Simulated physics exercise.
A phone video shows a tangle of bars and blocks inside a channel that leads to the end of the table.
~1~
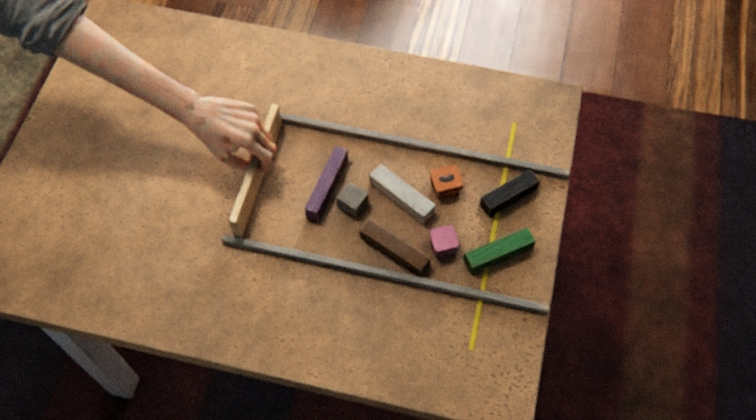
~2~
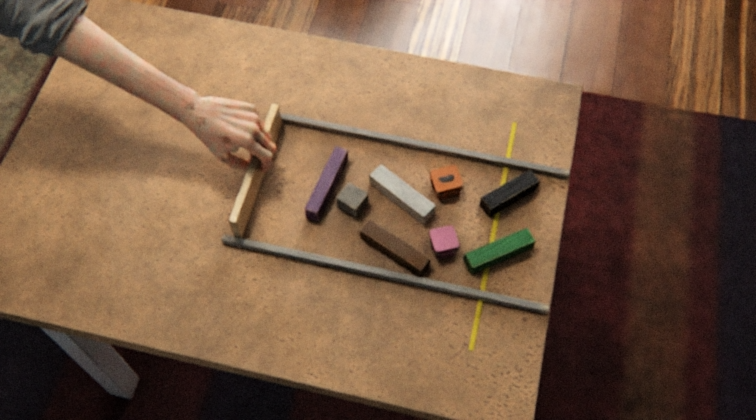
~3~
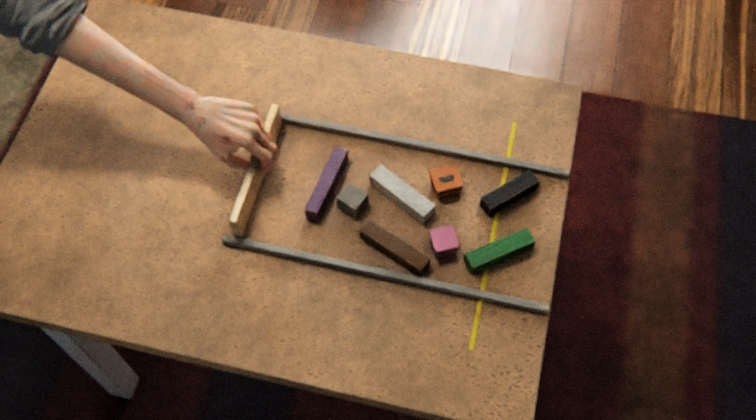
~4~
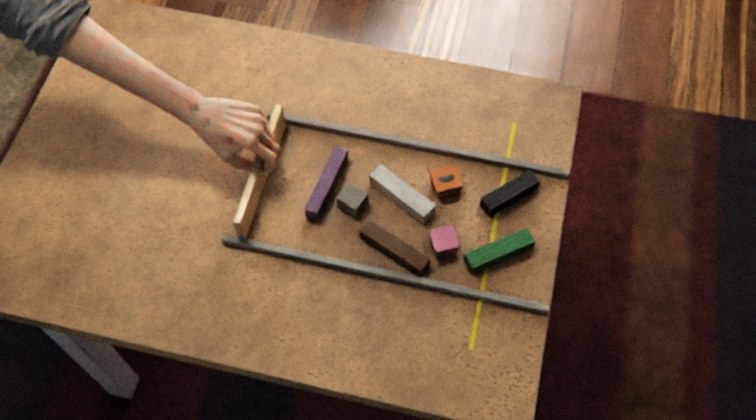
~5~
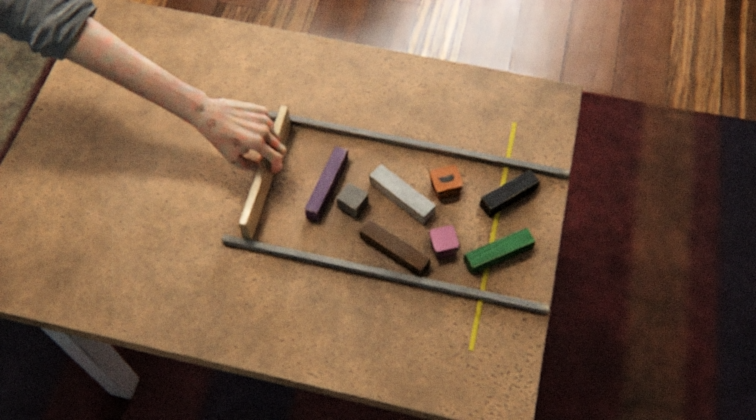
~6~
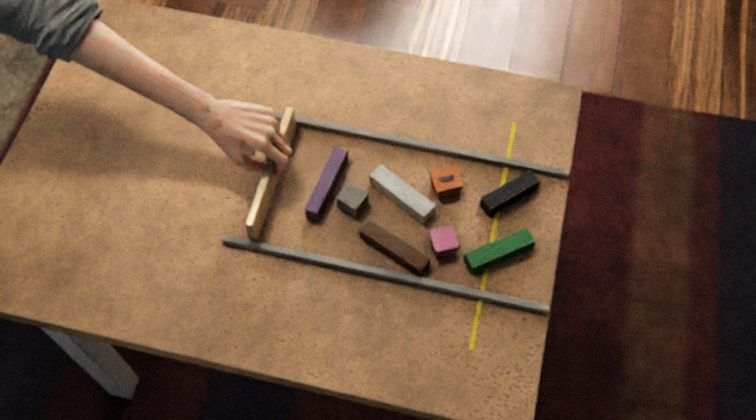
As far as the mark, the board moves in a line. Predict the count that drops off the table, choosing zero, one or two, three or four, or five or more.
The count that drops off is one or two.
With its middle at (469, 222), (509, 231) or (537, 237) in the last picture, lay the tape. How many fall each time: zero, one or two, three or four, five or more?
Falls: None; either one or two; more than four.
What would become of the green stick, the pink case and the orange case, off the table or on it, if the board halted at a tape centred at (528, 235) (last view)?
Starting with the green stick, it ends up falling, then the pink case ends up falling, then the orange case keeps its place.
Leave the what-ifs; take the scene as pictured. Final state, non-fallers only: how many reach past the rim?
I get 3.
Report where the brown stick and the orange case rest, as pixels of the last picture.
In the last view, the middles sit near (532, 283) and near (527, 182).
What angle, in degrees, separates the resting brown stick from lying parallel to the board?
The angle comes out near 65 degrees.
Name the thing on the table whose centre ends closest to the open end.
Black stick.
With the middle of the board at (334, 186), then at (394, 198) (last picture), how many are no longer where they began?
First 2, after that 6.
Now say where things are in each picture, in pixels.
In the first frame, green stick (500, 251); black stick (510, 193); pink case (444, 242); board (257, 170); tape (494, 228).
In the second frame, black stick (510, 193); white bar (402, 194).
In the third frame, pink case (444, 242); grey block (353, 200).
In the fourth frame, green stick (500, 251); brown stick (395, 248).
In the fifth frame, black stick (510, 193); board (266, 171).
In the sixth frame, green stick (500, 251); black stick (510, 193); pink case (444, 242); board (272, 173); tape (494, 228).
Soon after, none off yet; green stick at rest near (500, 251); black stick at rest near (510, 193); pink case at rest near (444, 242).
In the end, the number that fall off is one or two; gone, green stick.
